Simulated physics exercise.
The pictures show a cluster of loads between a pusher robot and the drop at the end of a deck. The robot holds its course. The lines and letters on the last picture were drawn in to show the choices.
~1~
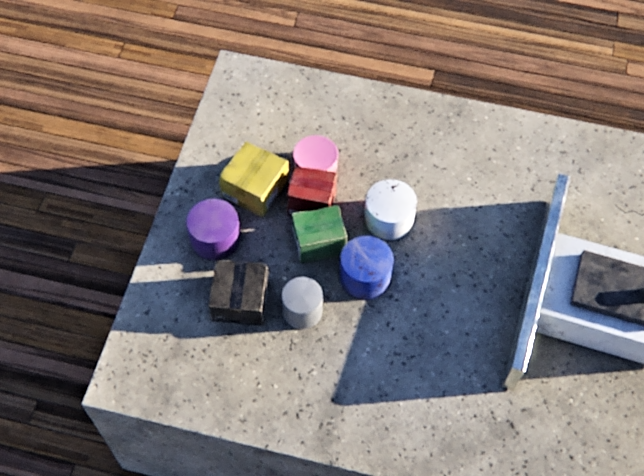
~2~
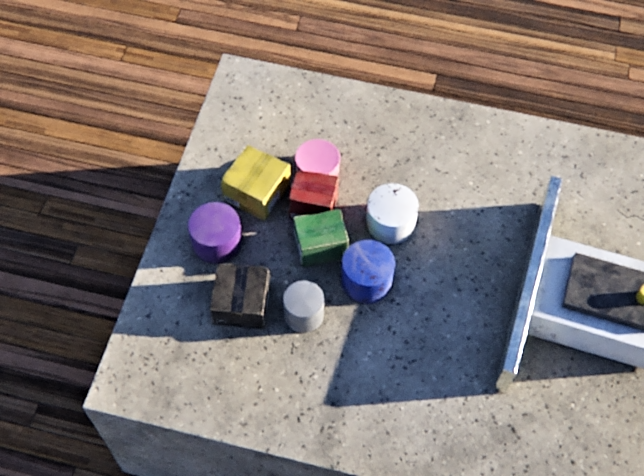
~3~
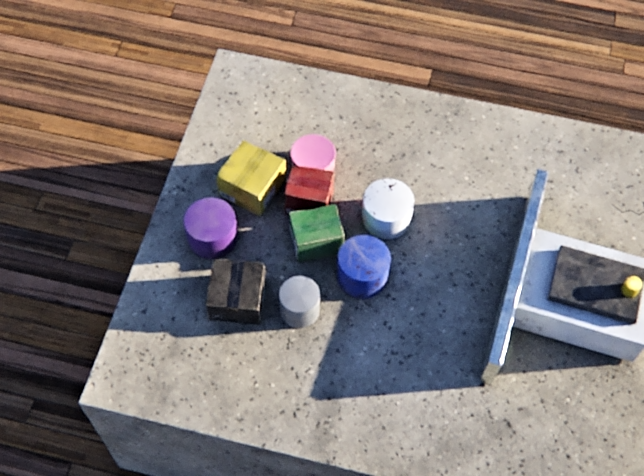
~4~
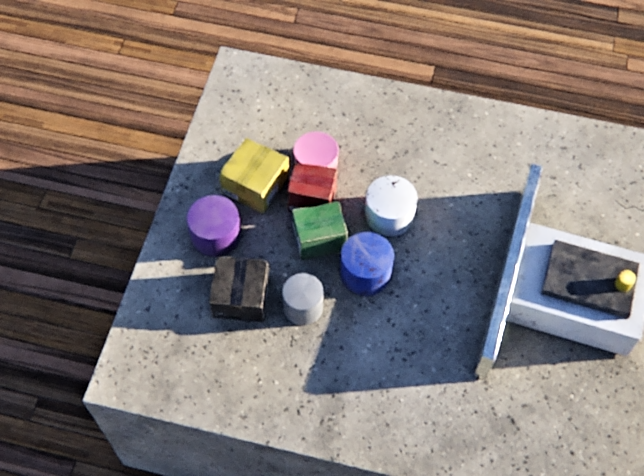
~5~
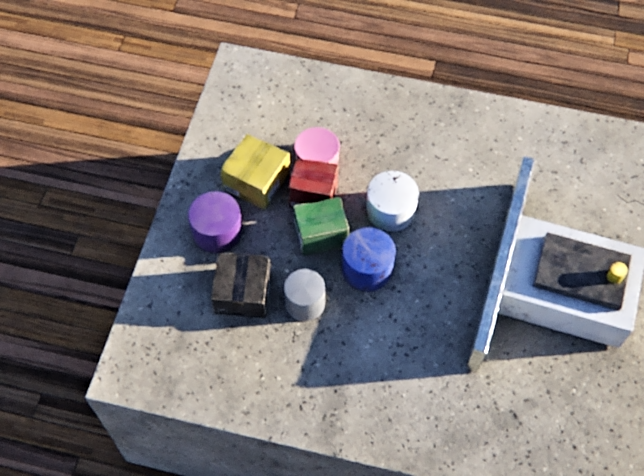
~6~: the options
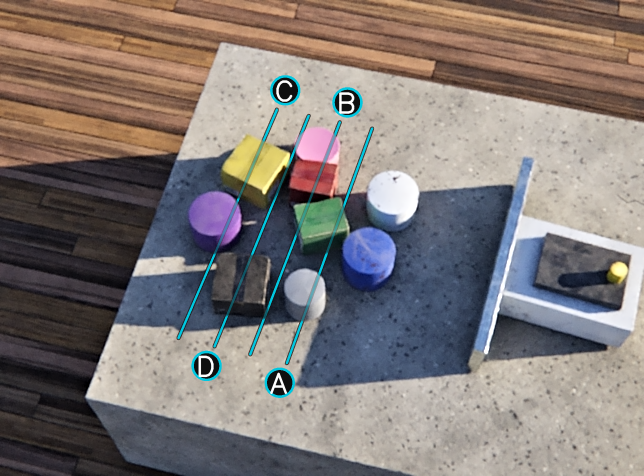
On a speckled grey slab above wooden planking, nine coloured blocks and cylinders sit clustered and still, while a pale machine with a wide upright front plate moves slowly leftward from the right, narrowing the gap to them.
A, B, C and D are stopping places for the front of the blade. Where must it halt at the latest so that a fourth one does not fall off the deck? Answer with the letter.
C is the last line within the limit.
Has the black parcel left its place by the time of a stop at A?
No.
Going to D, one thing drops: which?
It is the yellow parcel.
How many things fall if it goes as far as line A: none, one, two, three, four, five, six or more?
By then, none.
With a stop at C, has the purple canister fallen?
By then, yes.
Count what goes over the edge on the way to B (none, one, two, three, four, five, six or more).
By then, none.
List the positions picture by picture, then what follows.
In the first picture, red box (312, 194); yellow parcel (254, 179); pink pail (316, 161).
In the second picture, robot (606, 289); grey canister (304, 307).
In the third picture, robot (591, 281); purple canister (212, 228).
In the fourth picture, robot (584, 275); black parcel (240, 289).
In the fifth picture, robot (577, 268); red box (314, 186); yellow parcel (255, 172); pink pail (317, 153).
On the marked copy, A at (333, 237); B at (298, 230); C at (231, 216); D at (265, 223).
With C. Early on, robot (474, 246); white canister (385, 200); purple canister (216, 222).
Further on, robot (374, 225); yellow parcel (205, 160); purple canister (212, 223).
At the end, robot (298, 209); yellow parcel over the edge; purple canister over the edge; two fallen.
As for the rest, A is within the limit but short; B is within the limit but short; D is within the limit but short.
